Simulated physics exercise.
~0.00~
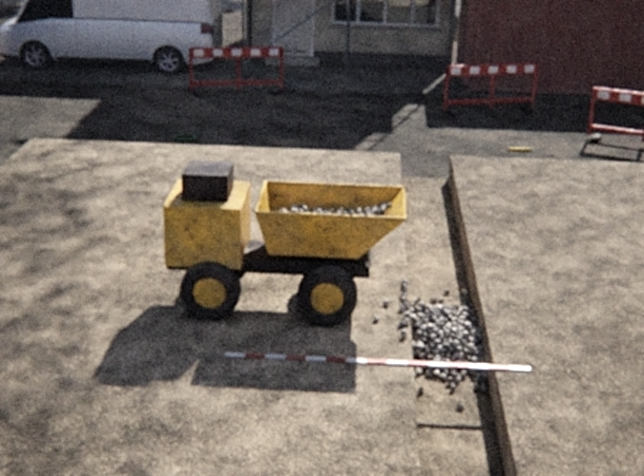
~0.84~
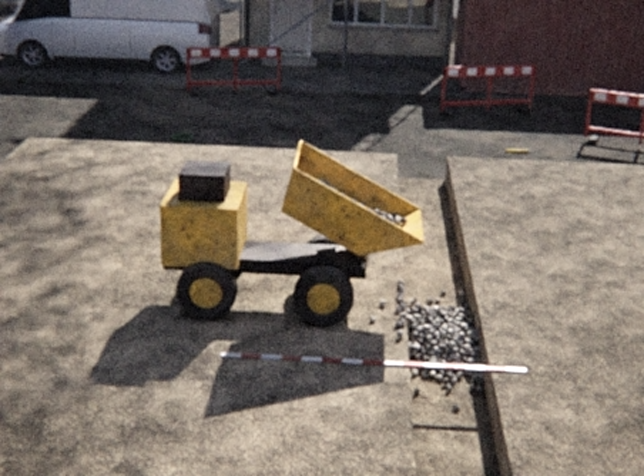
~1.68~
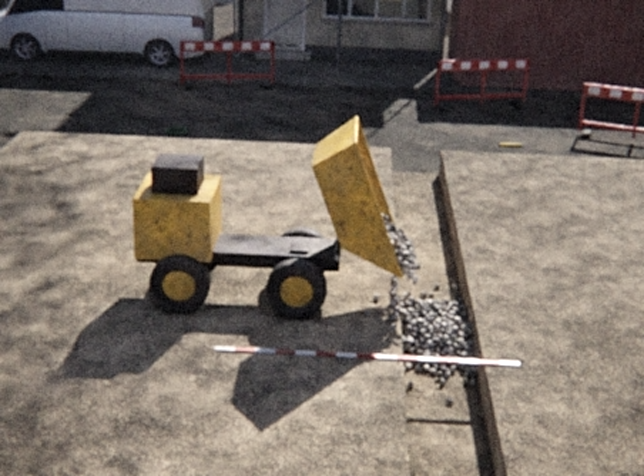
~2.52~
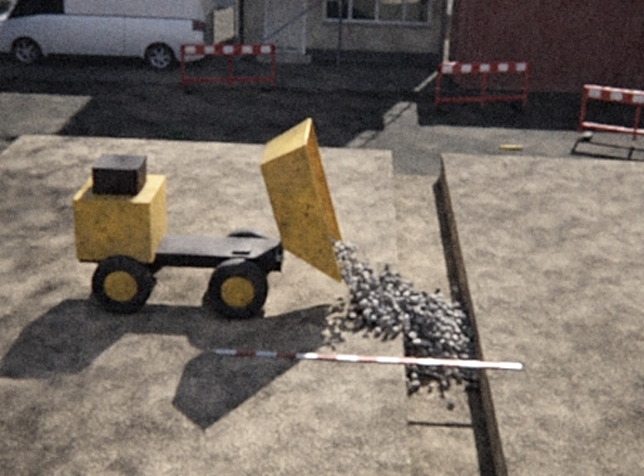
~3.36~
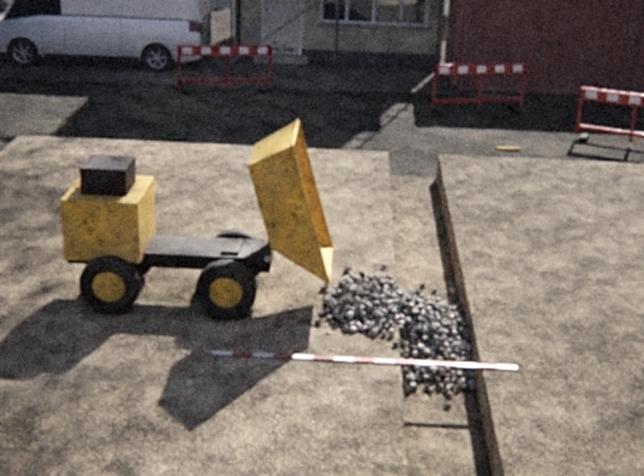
A yellow dumper tips its skip up steeply beside a trench that already holds some grey stones, then rolls left as its load slides out, leaving the skip raised and empty and the stones heaped partly in the trench and partly on the ground before it.
